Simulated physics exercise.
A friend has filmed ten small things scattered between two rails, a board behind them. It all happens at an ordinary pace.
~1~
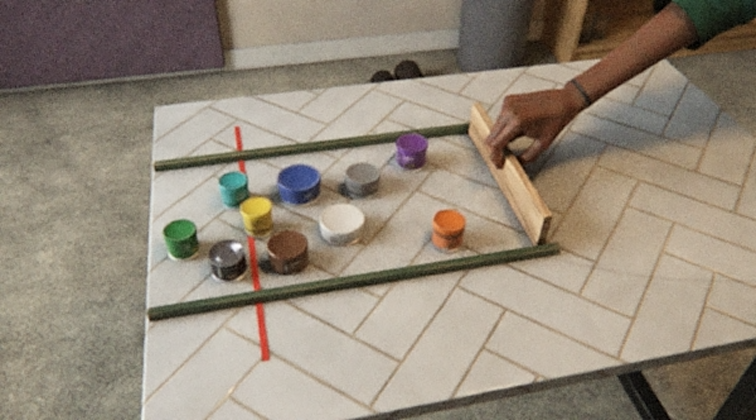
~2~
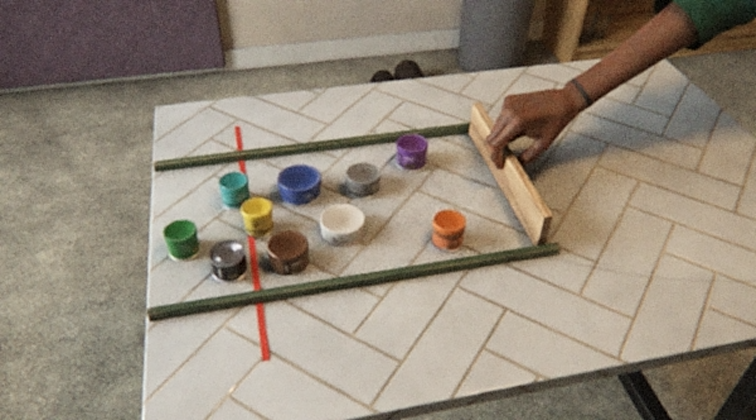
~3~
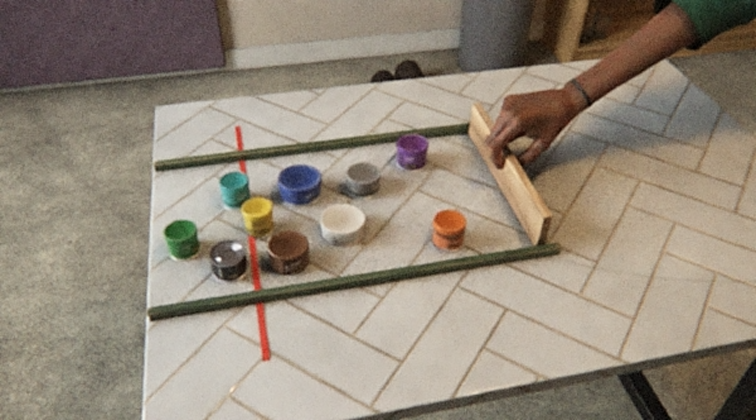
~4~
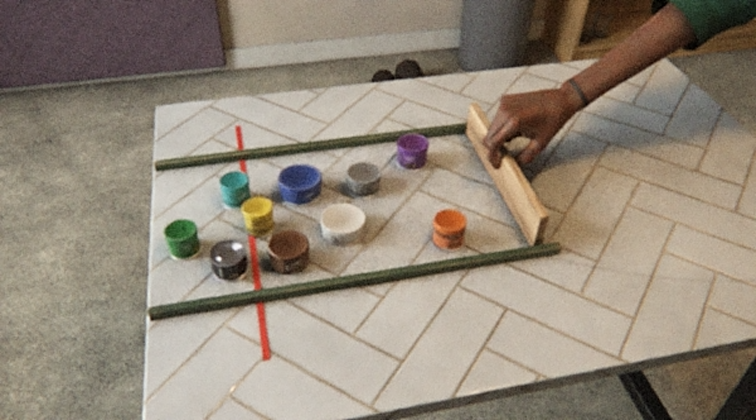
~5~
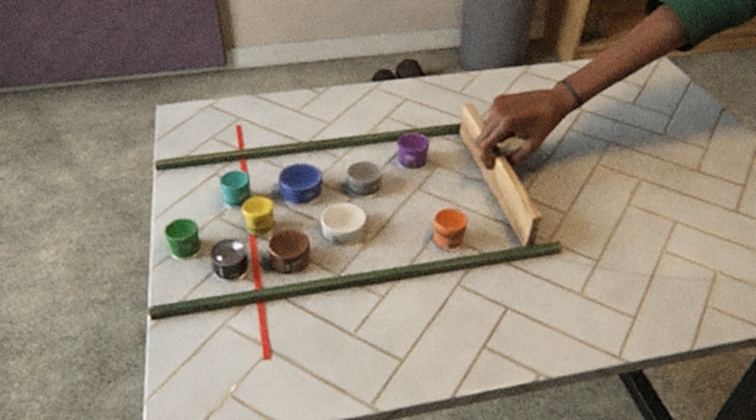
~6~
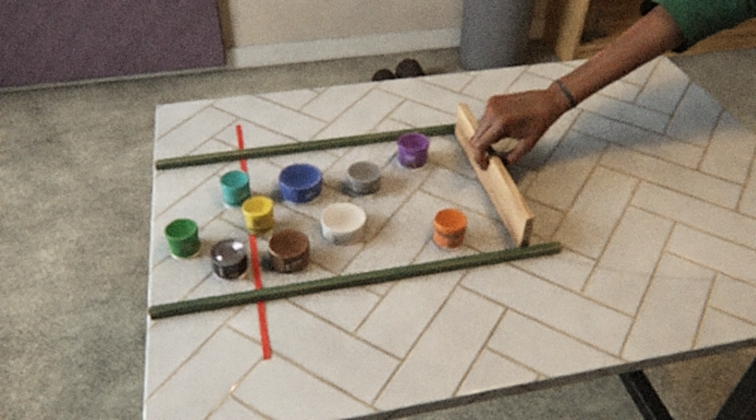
A hand slides a wooden board slightly left between two rails, toward scattered small pots.
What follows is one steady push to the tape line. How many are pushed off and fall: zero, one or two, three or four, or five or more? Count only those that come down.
As it turns out, the number that fall off is zero.
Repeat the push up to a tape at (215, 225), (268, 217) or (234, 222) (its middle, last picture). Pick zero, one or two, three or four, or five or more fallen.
Taking them in turn, either one or two; none; just one or two.
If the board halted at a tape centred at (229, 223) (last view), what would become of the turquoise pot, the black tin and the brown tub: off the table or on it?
The turquoise pot tumbles off; the black tin tumbles off; the brown tub does not fall.
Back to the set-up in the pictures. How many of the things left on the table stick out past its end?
It comes to 2.
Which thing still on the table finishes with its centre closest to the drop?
Foremost is the turquoise pot.
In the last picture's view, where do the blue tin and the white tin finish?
About (192, 191), and the other about (230, 240).
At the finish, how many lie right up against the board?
It touches 4.
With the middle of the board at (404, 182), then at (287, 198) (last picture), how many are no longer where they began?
2 and 9.
A little later, none off yet; green tin at rest near (183, 239); black tin at rest near (230, 260); turquoise pot at rest near (236, 190).
When it is over, the number that fall off is zero.
